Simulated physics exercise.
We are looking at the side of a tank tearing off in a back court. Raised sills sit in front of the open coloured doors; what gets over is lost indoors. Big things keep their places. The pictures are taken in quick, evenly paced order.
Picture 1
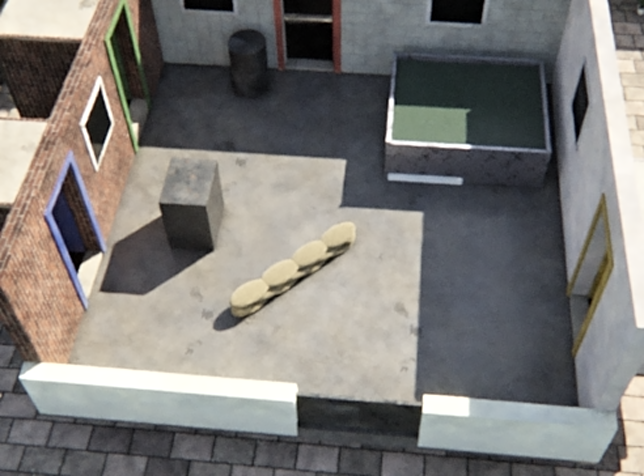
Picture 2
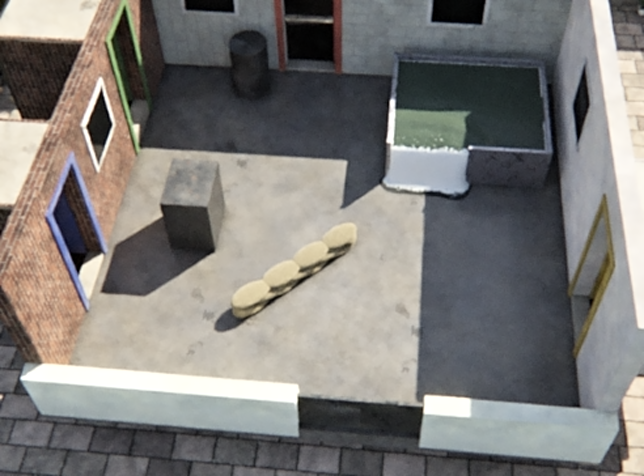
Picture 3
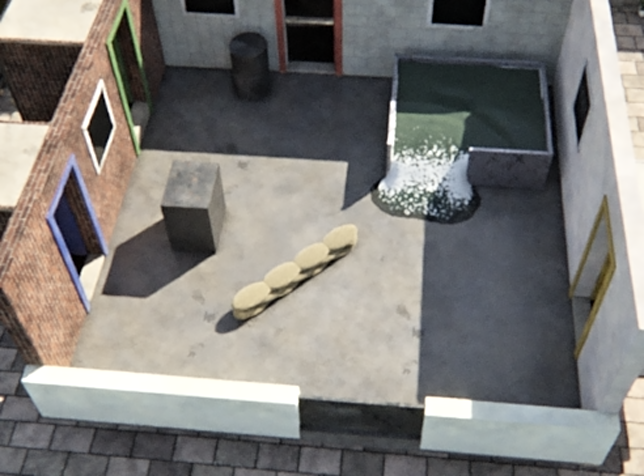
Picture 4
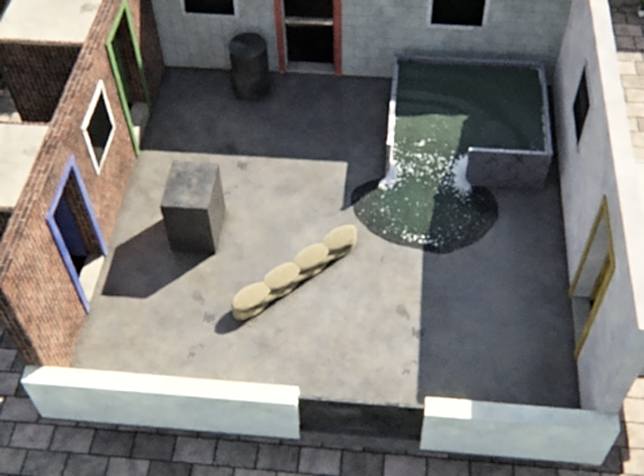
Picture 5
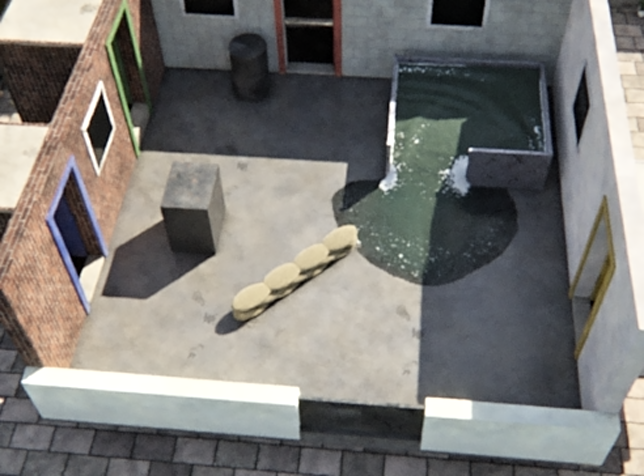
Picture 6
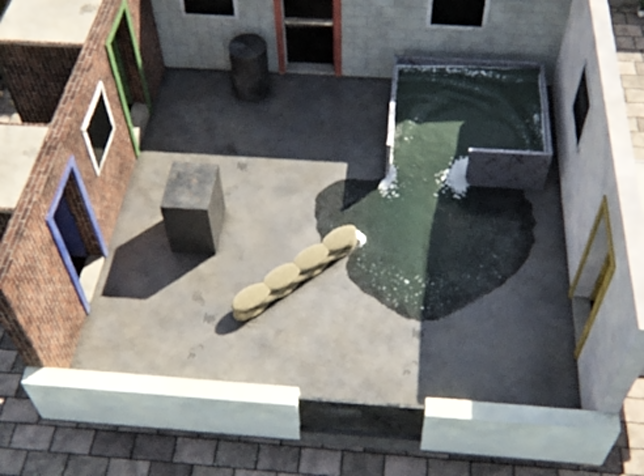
At first, an open tank of dark green water stands whole and still in a walled court with coloured doors. Then water bursts through the front side of the tank in a white, foaming rush, and a dark pool fans out across the floor, reaching the near end of the row of sandbags.
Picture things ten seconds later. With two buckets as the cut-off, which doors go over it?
In order: Green door: Two buckets or fewer; yellow door: Over two buckets; blue door: Over two buckets; red door: Two buckets or fewer.
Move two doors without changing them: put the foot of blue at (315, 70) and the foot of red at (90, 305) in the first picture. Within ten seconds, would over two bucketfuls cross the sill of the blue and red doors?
Well, the blue door falls below the limit, but the red door overflows.
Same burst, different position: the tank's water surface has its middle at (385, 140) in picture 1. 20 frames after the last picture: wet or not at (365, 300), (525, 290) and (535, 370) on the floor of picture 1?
As listed: Reached, reached, reached.
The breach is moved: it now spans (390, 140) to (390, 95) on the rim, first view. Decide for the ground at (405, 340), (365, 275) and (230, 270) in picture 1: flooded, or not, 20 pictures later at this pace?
Spot one ends up untouched by the spill, spot two untouched by the spill, spot three deluged.
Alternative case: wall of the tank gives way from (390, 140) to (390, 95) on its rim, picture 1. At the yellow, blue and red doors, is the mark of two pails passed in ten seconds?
Log - yellow keeps within bounds, blue runs over the limit, red runs over the limit.
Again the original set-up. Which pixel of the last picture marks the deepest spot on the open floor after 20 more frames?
Roughly at pixel (62, 395).
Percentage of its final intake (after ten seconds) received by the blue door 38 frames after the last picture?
About 20 per cent.
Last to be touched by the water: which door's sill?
That would be the red door.
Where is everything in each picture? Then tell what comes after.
In the first picture, the open tank at (467, 103) is whole and still.
In the second picture, water pours out at (428, 166) and has run to (465, 191).
In the third picture, water pours out at (428, 170) and has run to (466, 216).
In the fourth picture, the front is at (446, 248), out from the gap at (428, 171).
In the fifth picture, the front is at (441, 280), out from the gap at (428, 171).
In the sixth picture, water pours out at (428, 171) and has run to (407, 312).
A moment on, water covers 35 % of the floor; the green door not reached, the yellow door wet at the sill, nothing in, the blue door not reached, the red door not reached.
Next, water covers 45 % of the floor; the green door not reached, the yellow door wet at the sill, nothing in, the blue door not reached, the red door not reached.
Then, water covers 55 % of the floor; the green door not reached, the yellow door wet at the sill, nothing in, the blue door wet at the sill, nothing in, the red door not reached.
Later, water covers 70 % of the floor; the green door wet at the sill, nothing in, the yellow door over two buckets in, the blue door under two buckets in, the red door not reached.
In the end, water covers 95 % of the floor; the green door wet at the sill, nothing in, the yellow door over two buckets in, the blue door over two buckets in, the red door wet at the sill, nothing in.
